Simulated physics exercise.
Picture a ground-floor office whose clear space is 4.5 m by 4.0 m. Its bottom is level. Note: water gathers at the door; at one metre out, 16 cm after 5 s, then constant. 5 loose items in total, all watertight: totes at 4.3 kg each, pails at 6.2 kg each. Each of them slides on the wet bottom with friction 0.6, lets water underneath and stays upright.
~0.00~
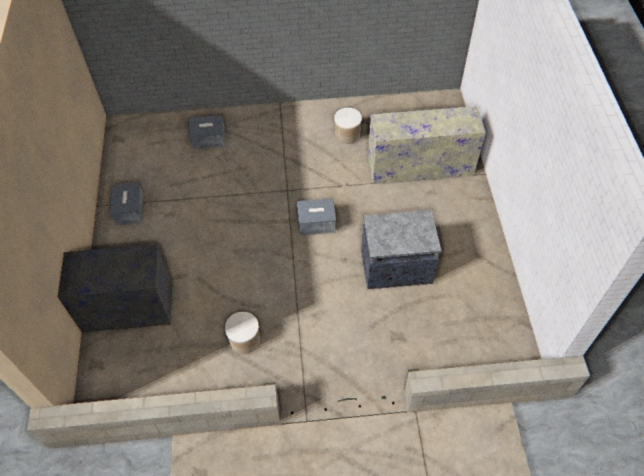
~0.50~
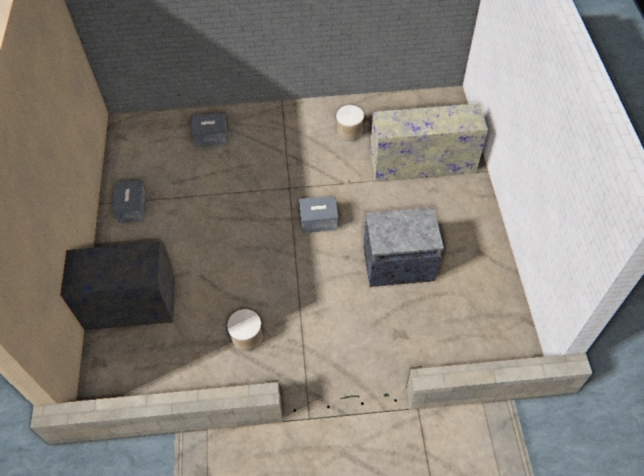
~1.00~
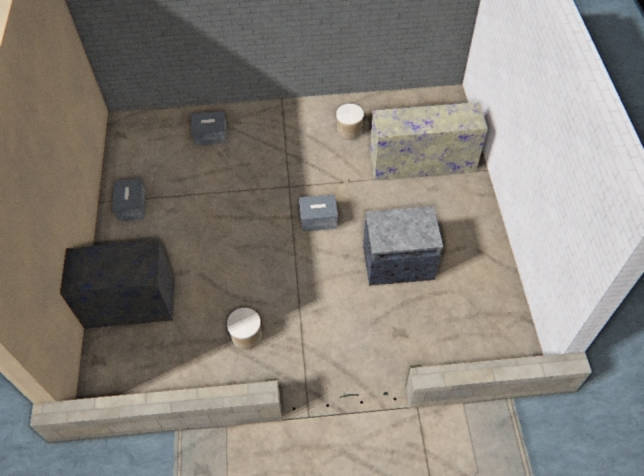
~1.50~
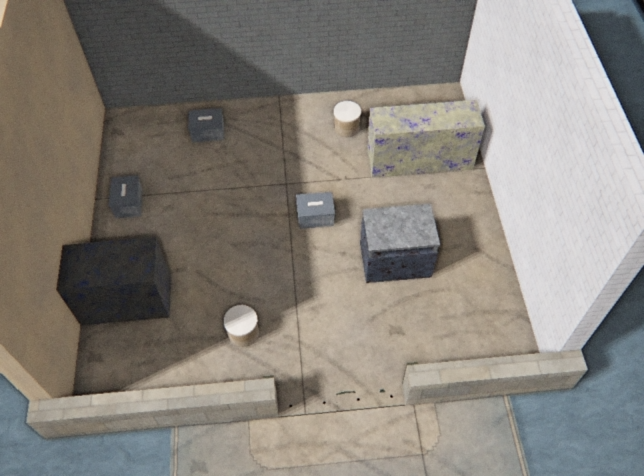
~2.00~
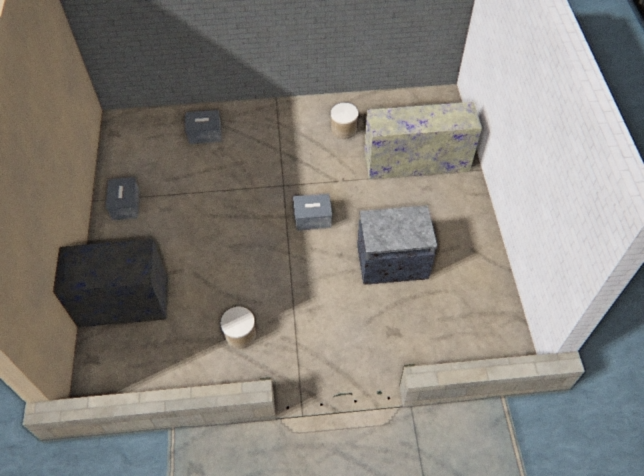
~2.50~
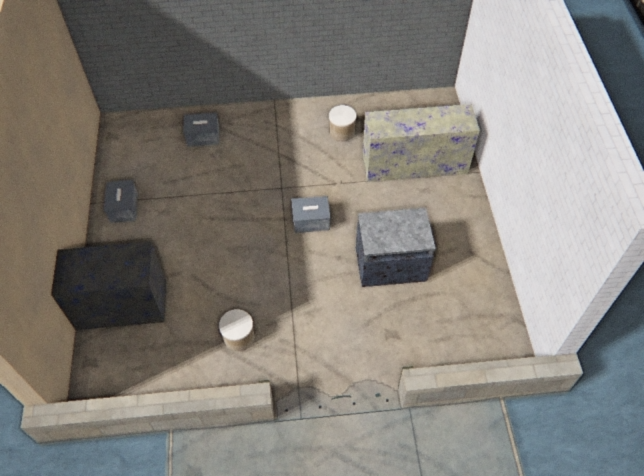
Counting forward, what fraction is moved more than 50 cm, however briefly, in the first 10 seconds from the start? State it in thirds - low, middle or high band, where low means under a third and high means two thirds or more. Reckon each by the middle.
Middle band.
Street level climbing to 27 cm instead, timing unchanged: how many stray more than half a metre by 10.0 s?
So the tally would be 3.
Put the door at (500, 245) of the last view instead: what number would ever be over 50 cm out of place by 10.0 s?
The answer would then be 1.
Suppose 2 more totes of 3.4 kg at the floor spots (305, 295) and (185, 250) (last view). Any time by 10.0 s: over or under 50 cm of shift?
Well, the first one tops the mark, and the second stays inside the mark.
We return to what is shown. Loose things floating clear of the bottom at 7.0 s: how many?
0.
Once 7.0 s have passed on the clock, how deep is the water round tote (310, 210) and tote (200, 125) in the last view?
Around 3 cm and 3 cm.
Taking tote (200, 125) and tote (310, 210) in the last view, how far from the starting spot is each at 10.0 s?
Respectively 100 and 200 centimetres.
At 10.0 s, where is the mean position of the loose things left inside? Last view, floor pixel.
The centre is close to (225, 175).
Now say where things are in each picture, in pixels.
In the first frame, a tote at (316, 211), on the bottom; a pail at (242, 326) rests on the ground; 0.0 m2 under water; 0 of 5 have shifted.
In the second frame, a tote at (319, 208) rests on the ground; a pail at (244, 324), on the bottom; water covers 0.0 m2; 0 of 5 have shifted.
In the third frame, a tote at (318, 207), on the bottom; a pail at (244, 323) rests on the ground; 0.0 m2 under water; 0 of 5 have shifted.
In the fourth frame, a tote at (315, 204) rests on the ground; a pail at (240, 320), on the bottom; 0.0 m2 under water; 0 of 5 have shifted.
In the fifth frame, a tote at (313, 206) rests on the ground; a pail at (237, 322), on the bottom; 0.0 m2 under water; 0 of 5 have shifted.
In the sixth frame, a tote at (311, 208) rests on the ground; a pail at (236, 324), on the bottom; water covers 0.0 m2; 0 of 5 have shifted.
After 3.5 s 0 of 5 are over 50 cm from their spots; 0 afloat.
After 4.5 s 0 of 5 are over 50 cm from their spots; 0 afloat.
After 7.0 s 1 of 5 are over 50 cm from their spots; 0 afloat.
After 10.0 s 2 of 5 are over 50 cm from their spots, and 2 have been at some point; 3 afloat.
